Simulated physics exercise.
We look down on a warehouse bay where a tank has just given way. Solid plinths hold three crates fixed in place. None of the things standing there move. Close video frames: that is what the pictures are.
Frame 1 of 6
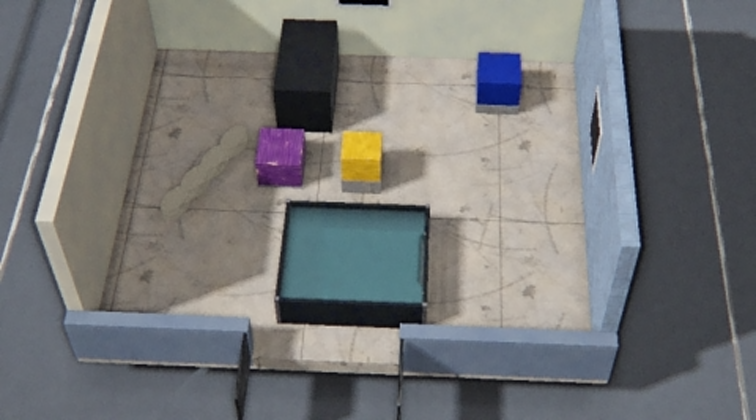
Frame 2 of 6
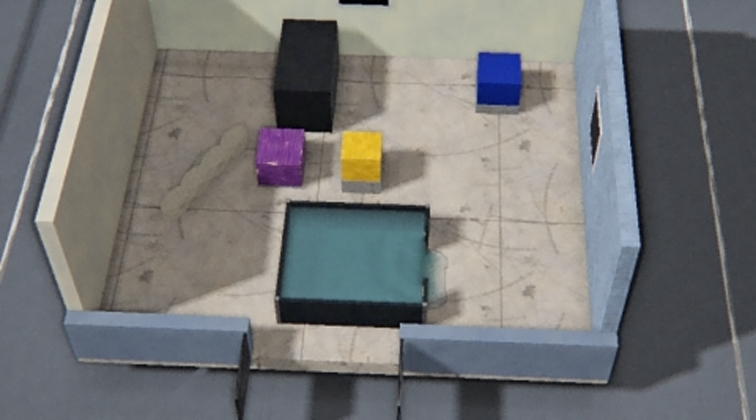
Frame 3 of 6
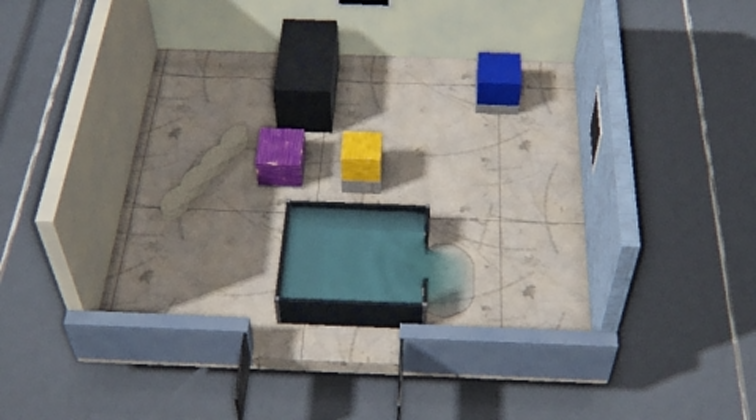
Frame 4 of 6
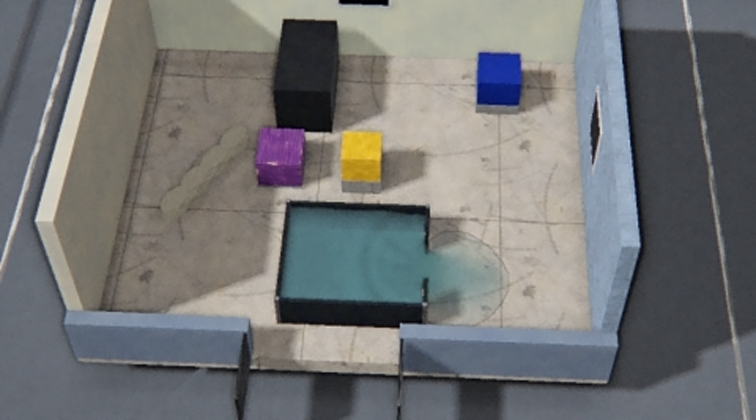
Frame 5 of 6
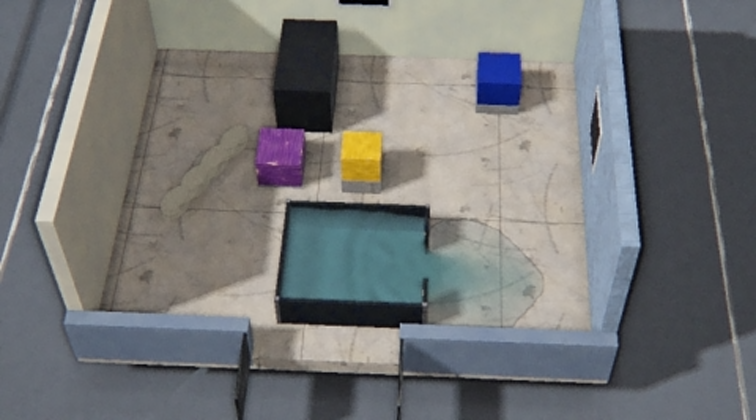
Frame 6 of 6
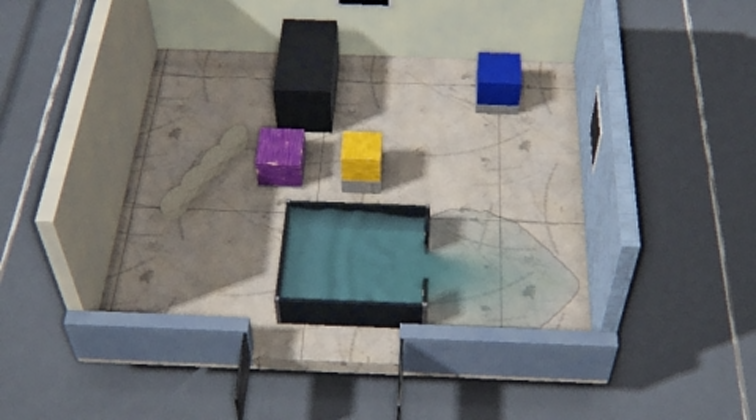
The clip opens on a walled bay seen from above, with a tank of still teal water near black, purple, yellow and blue blocks. Water pours through a gap in the tank's right side, then spreads rightward across the floor in a widening, thinning sheet while the blocks stay still.
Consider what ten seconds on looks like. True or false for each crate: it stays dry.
Purple crate: False, it gets wet; blue crate: True, it stays dry; yellow crate: True, it stays dry.
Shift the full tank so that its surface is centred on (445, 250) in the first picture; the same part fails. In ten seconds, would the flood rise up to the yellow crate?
The yellow crate is untouched.
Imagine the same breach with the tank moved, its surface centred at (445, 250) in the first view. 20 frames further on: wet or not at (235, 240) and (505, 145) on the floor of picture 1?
Note: Point one missed by the flow; point two reached by the flow.
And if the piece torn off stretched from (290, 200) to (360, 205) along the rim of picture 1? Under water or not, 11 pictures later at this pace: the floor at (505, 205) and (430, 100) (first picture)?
Taking them in turn: Underwater, then underwater.
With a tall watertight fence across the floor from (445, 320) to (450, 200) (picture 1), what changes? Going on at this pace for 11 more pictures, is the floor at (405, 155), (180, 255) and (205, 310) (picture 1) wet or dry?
Outcome by spot, in order - watered, unwatered, unwatered.
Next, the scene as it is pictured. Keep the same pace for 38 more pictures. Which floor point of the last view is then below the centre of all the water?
It's close to (452, 227).
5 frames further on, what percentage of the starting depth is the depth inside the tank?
Near 74 in a hundred.
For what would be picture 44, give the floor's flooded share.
I reckon 50 per cent or so.
A moment on, water covers 15 % of the floor; the purple crate not reached, the blue crate not reached, the yellow crate not reached.
Next, water covers 20 % of the floor; the purple crate not reached, the blue crate not reached, the yellow crate not reached.
Then, water covers 25 % of the floor; the purple crate not reached, the blue crate water round its plinth, the yellow crate not reached.
Later, water covers 50 % of the floor; the purple crate not reached, the blue crate water round its plinth, the yellow crate water round its plinth.
In the end, water covers 65 % of the floor; the purple crate was topped, the blue crate stayed above the water, the yellow crate stayed above the water.
